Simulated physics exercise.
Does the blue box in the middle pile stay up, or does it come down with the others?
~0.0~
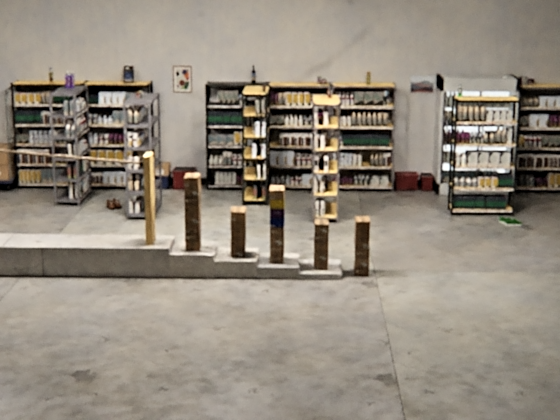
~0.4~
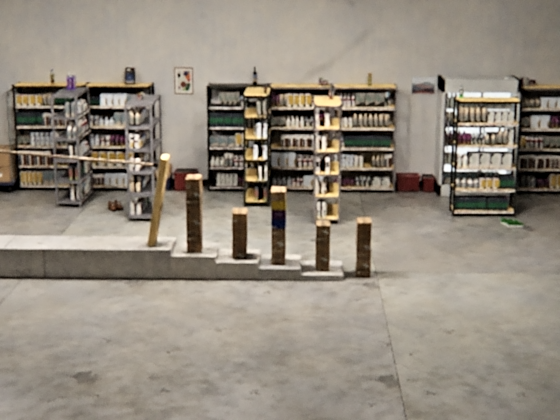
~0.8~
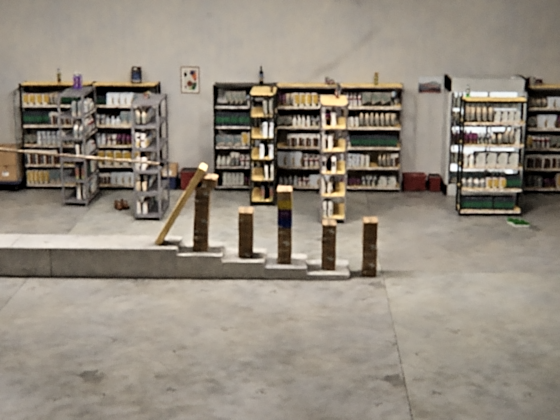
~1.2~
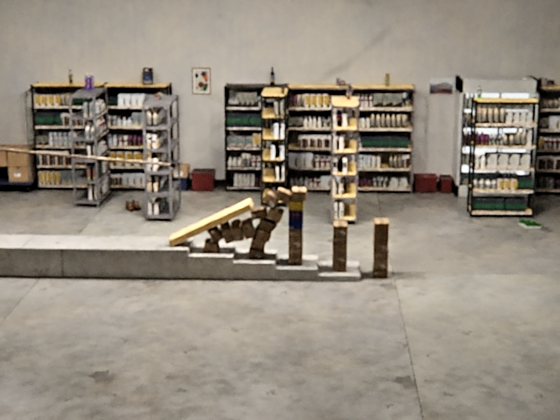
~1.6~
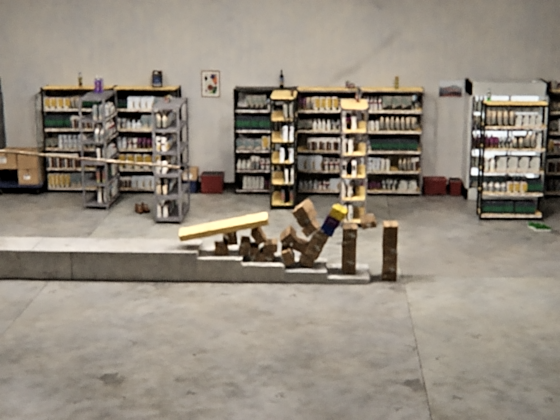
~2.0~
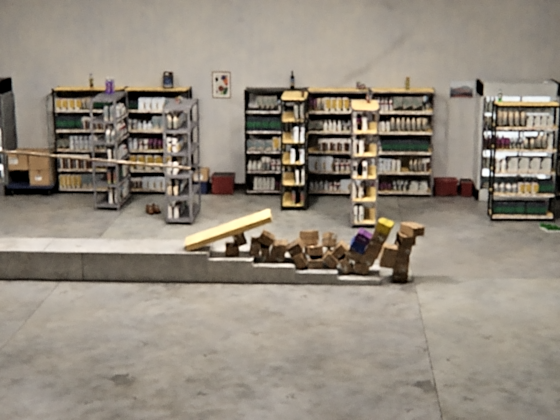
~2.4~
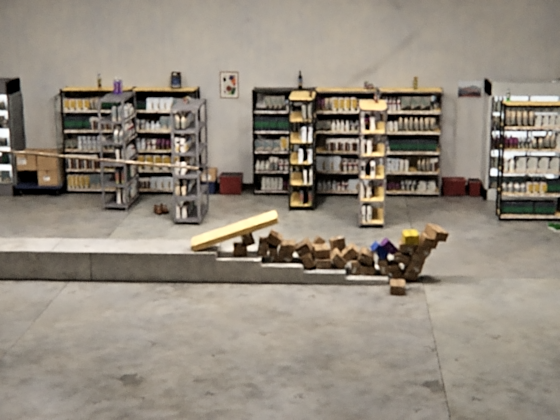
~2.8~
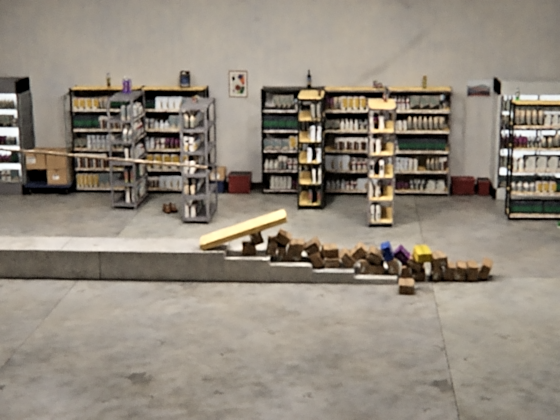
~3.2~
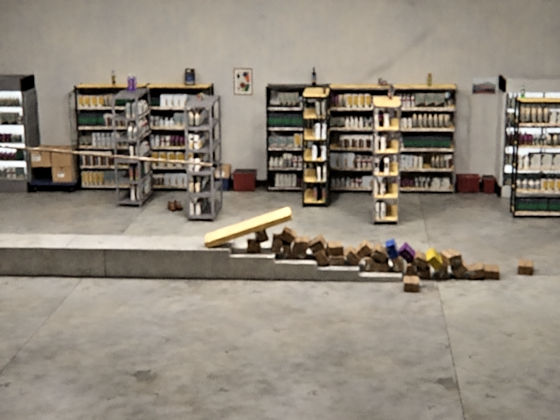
The blue box comes down. It topples to the right with its pile and ends up tipped over among the tumbled boxes.
